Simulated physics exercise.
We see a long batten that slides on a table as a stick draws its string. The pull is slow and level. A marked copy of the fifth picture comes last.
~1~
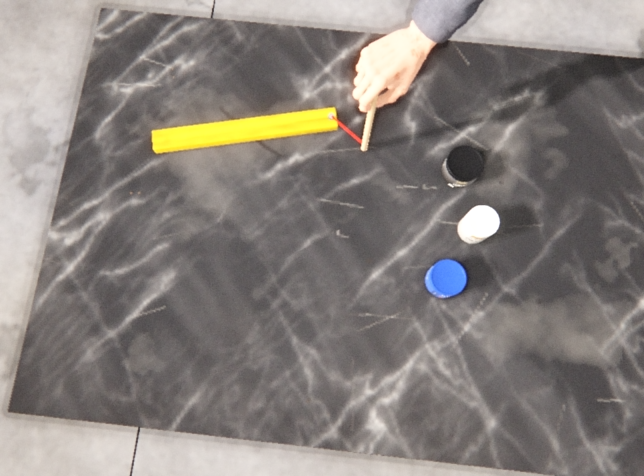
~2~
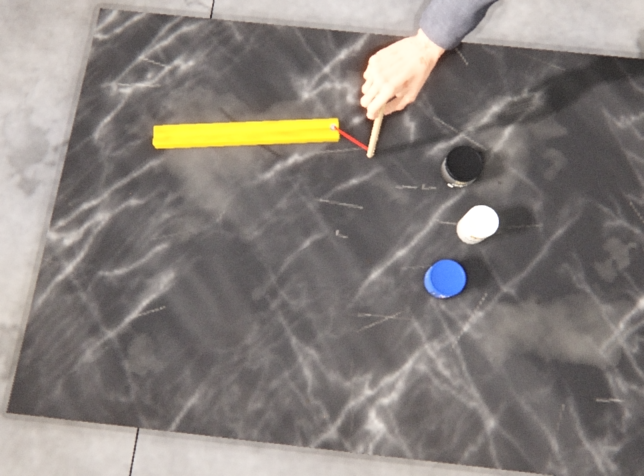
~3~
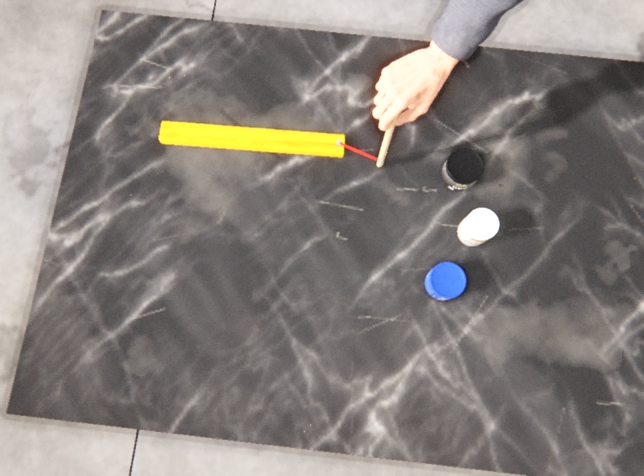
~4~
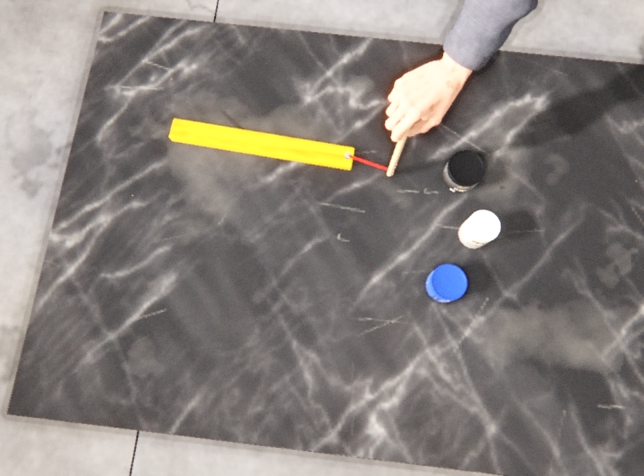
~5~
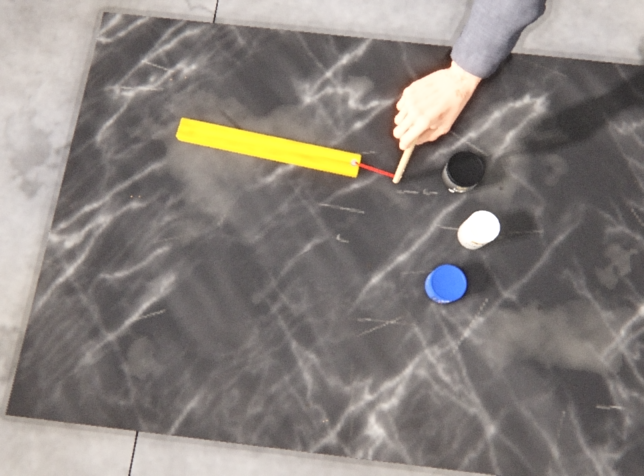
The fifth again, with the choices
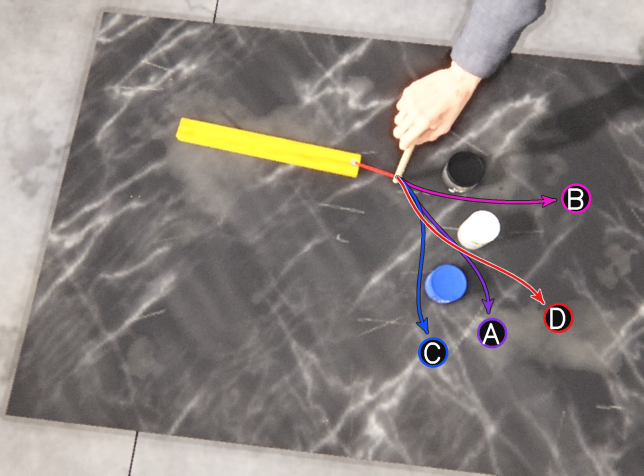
A long yellow batten slid slowly across a dark marbled table, swinging its right end downward, as a hand with a small stick drew it by a red string toward the right, near three still containers.
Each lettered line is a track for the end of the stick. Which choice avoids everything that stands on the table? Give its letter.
Take C.
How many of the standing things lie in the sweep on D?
In all, one.
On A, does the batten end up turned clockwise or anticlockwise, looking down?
On that path, clockwise.
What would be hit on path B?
It is the black tub.
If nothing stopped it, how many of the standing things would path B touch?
In all, one.
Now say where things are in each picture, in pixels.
The first frame shows yellow batten (245, 128); black tub (462, 167); white jar (477, 226).
The second frame shows yellow batten (246, 132); blue tub (444, 279).
The third frame shows yellow batten (252, 137); white jar (477, 228).
The fourth frame shows yellow batten (262, 142); black tub (463, 172).
The fifth frame shows yellow batten (268, 145); blue tub (445, 285); black tub (462, 173); white jar (478, 231).
On the marked copy, A from (398, 177) via (453, 243) to (488, 312); B from (398, 177) via (479, 200) to (555, 200); C from (398, 177) via (422, 254) to (427, 332); D from (398, 177) via (459, 249) to (543, 303).
Following C. Soon after the start, foot of the stick (423, 226), middle of the batten (304, 163).
Later, foot of the stick (419, 284), middle of the batten (323, 186).
In the end, foot of the stick (428, 335), middle of the batten (345, 220); nothing has been touched.
As for the rest, A meets the blue tub; B meets the black tub; D meets the white jar.
